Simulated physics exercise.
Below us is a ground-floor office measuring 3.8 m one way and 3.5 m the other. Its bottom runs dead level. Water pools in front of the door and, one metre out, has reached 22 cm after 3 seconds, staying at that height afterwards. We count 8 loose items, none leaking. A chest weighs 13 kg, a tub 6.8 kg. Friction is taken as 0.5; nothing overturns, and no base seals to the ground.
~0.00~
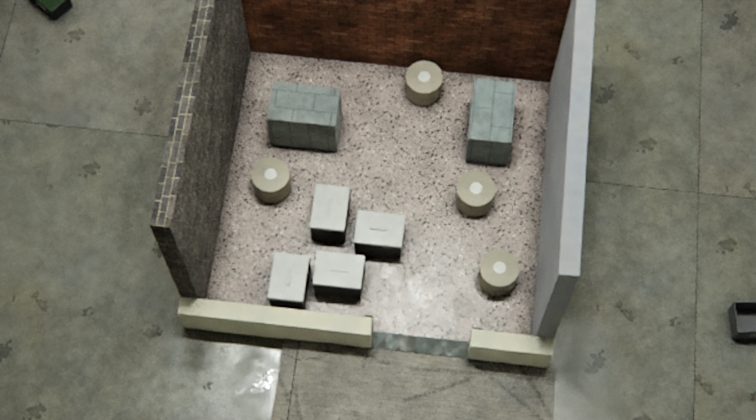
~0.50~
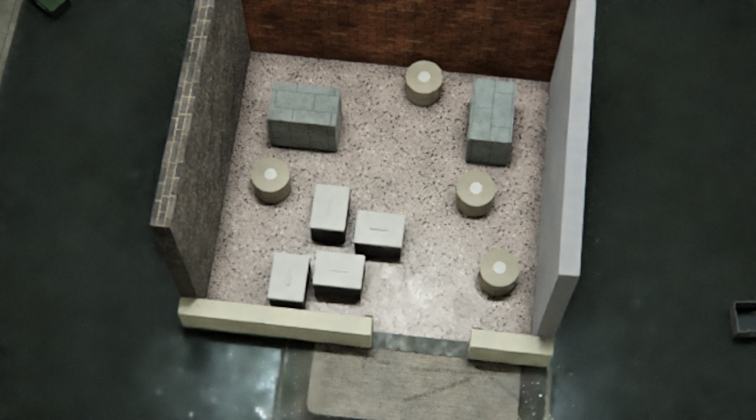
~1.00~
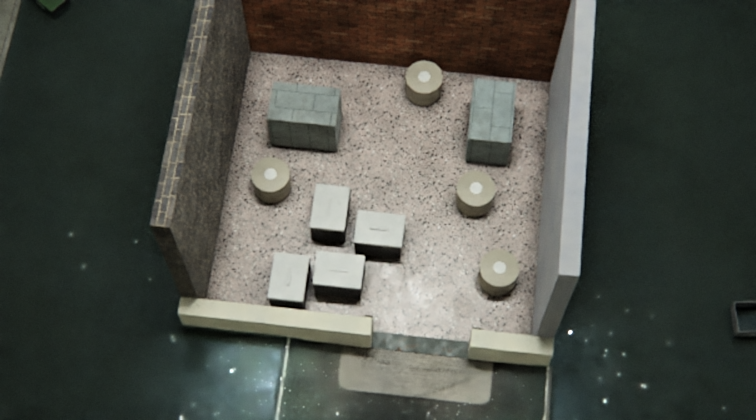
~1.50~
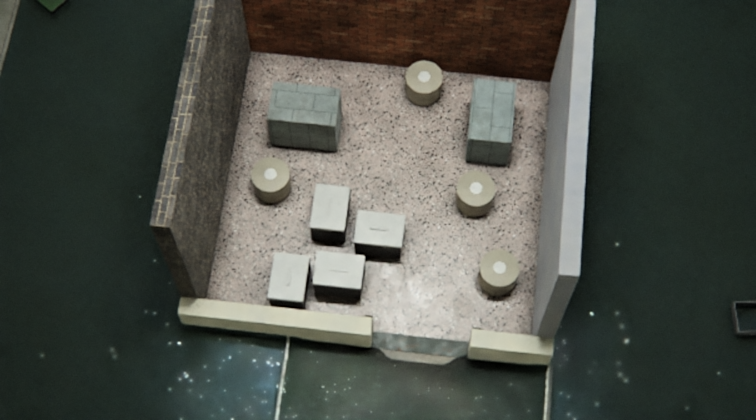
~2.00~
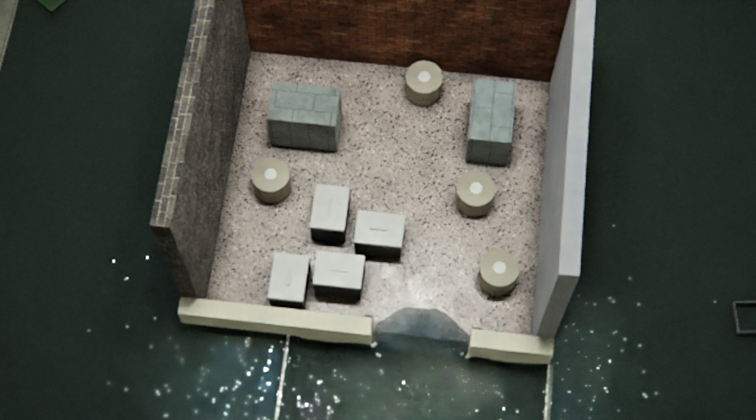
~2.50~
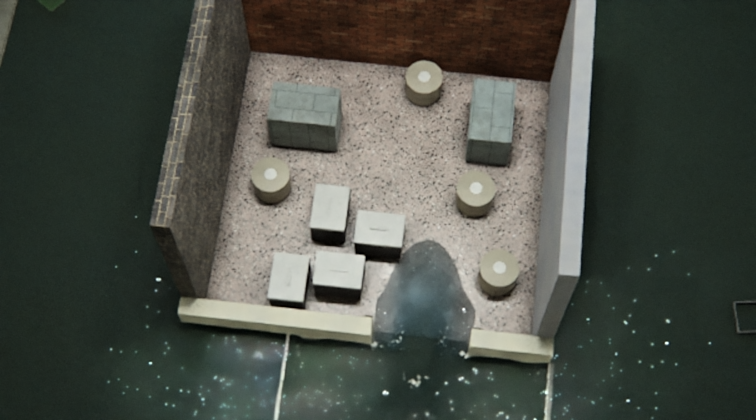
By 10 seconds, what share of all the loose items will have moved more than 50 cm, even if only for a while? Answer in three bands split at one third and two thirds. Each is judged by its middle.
One third to two thirds.
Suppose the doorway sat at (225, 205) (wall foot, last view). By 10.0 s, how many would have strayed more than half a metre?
In that case the number is 7.
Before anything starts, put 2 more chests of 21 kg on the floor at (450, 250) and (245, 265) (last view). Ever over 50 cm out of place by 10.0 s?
Taking them in order, the first is beyond that distance and the second is within that distance.
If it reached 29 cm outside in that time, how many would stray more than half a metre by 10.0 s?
Result: 6.
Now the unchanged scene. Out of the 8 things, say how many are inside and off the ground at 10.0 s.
Tally: 5 of them.
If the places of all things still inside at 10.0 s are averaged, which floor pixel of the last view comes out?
Around (339, 184).
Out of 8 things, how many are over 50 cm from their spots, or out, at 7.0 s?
It comes to 4.
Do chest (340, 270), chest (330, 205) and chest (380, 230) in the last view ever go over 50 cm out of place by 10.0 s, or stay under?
Same order as the question: Smaller, smaller, greater.
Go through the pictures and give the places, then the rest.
A chest at (289, 277) rests on the ground; a tub at (476, 188), on the bottom; 0.0 m2 under water; 0 of 8 have shifted, in the first frame.
A chest at (289, 277) rests on the ground; a tub at (476, 188), on the bottom; 0.0 m2 under water; 0 of 8 have shifted, in the second frame.
A chest at (289, 277), on the bottom; a tub at (476, 188) rests on the ground; water covers 0.0 m2; 0 of 8 have shifted, in the third frame.
A chest at (289, 277), on the bottom; a tub at (476, 188), on the bottom; water covers 0.0 m2; 0 of 8 have shifted, in the fourth frame.
A chest at (289, 277), on the bottom; a tub at (476, 188) rests on the ground; 0.2 m2 under water; 0 of 8 have shifted, in the fifth frame.
A chest at (289, 277) rests on the ground; a tub at (476, 188) rests on the ground; 0.9 m2 under water; 0 of 8 have shifted, in the sixth frame.
After 3.5 s 0 of 8 are over 50 cm from their spots; 0 afloat.
After 4.5 s 1 of 8 are over 50 cm from their spots; 1 afloat.
After 7.0 s 4 of 8 are over 50 cm from their spots; 3 afloat.
After 10.0 s 5 of 8 are over 50 cm from their spots, and 5 have been at some point; 5 afloat.
